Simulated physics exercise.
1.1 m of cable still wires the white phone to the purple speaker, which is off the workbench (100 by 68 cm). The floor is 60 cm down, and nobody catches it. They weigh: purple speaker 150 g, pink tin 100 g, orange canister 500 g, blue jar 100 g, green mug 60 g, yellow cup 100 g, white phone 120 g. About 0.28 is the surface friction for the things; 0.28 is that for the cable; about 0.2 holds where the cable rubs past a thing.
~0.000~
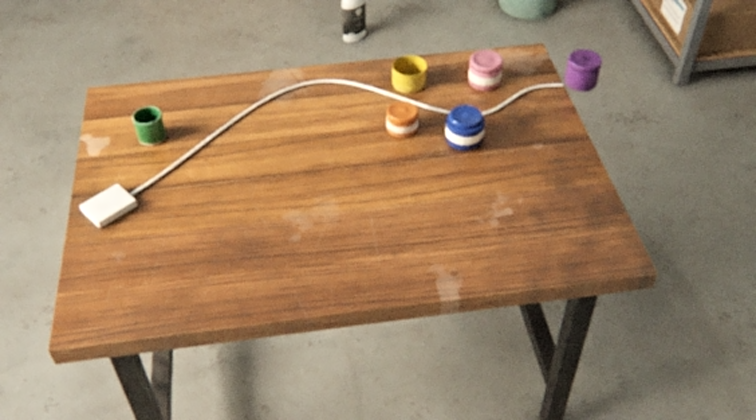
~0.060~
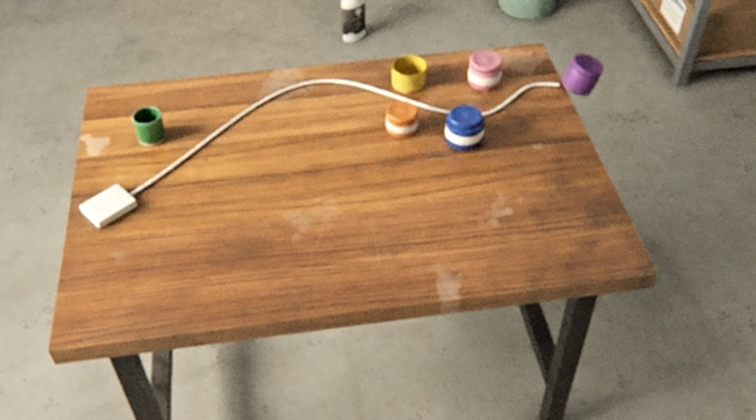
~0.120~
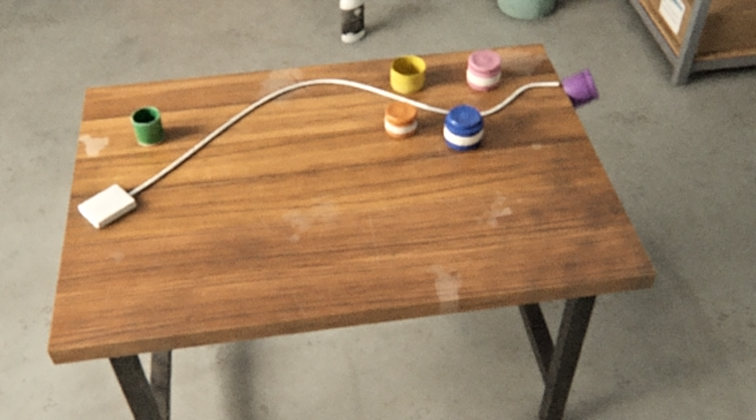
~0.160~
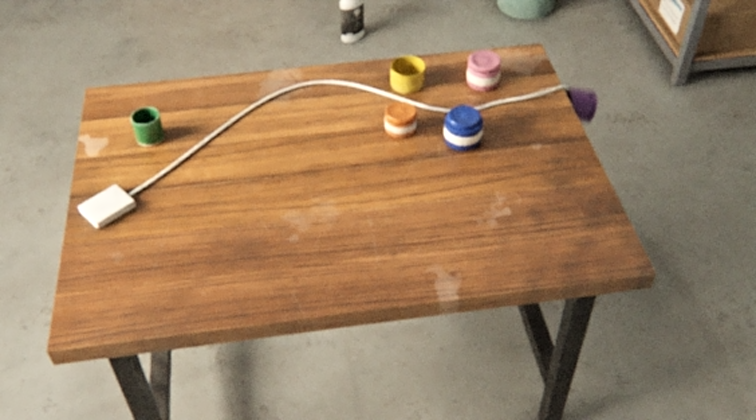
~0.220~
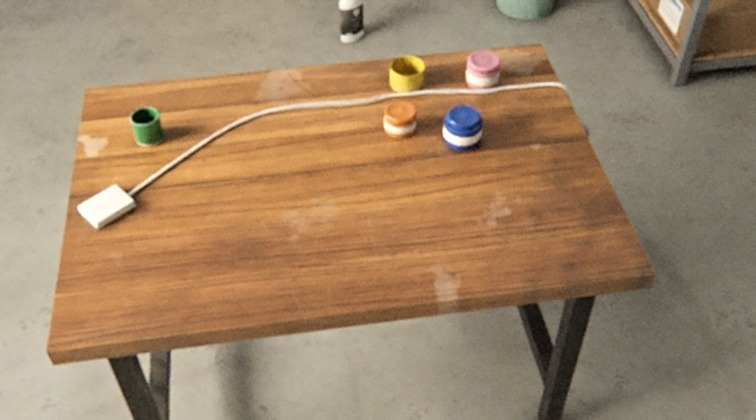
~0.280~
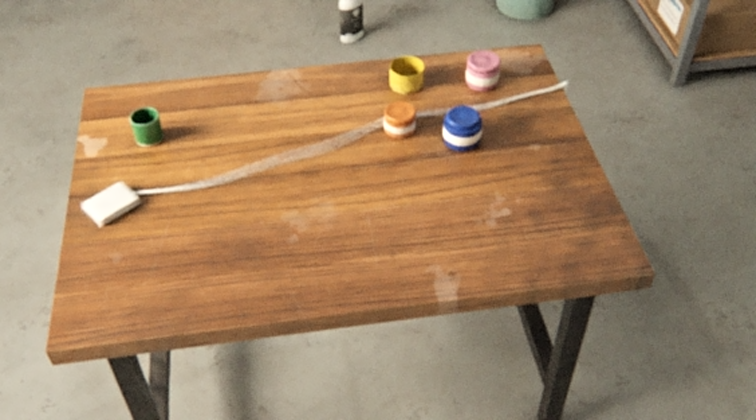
A purple container at the table's right edge tips over and drops out of sight below the edge, while the white cable pulls straighter past the small colorful containers and the white block at its left end shifts slightly.
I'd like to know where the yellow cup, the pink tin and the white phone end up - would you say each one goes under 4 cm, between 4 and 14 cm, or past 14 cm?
I'd say the yellow cup goes under 4 cm, the pink tin goes under 4 cm, the white phone goes past 14 cm.
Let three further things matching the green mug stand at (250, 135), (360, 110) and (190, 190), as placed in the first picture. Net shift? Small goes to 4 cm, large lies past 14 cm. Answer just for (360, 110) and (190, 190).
In that order: Middling, small.
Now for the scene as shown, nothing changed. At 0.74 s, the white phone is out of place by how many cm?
The white phone is around 35 cm from where it began.
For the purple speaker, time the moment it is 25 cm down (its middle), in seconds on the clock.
Roughly 0.46 s.
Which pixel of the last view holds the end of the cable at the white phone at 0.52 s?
Pixel estimate: (221, 192).
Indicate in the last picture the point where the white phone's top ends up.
You'll find it ending up somewhere near (374, 113).
After 0.5 s, the cable's tail end at (221, 192); white phone 20 cm off its start, purple speaker over the edge.
After 0.7 s, the cable's tail end at (312, 136); white phone 37 cm off its start, purple speaker over the edge.
After 1.0 s, the cable's tail end at (380, 110); white phone 53 cm off its start at (370, 117), purple speaker over the edge.
After 1.2 s, the cable's tail end at (385, 106); white phone 55 cm off its start, purple speaker over the edge.
After 2.4 s, the cable's tail end at (385, 106); white phone 55 cm off its start at (374, 113), pink tin 0 cm off its start at (484, 60), yellow cup 0 cm off its start at (407, 66), purple speaker over the edge.
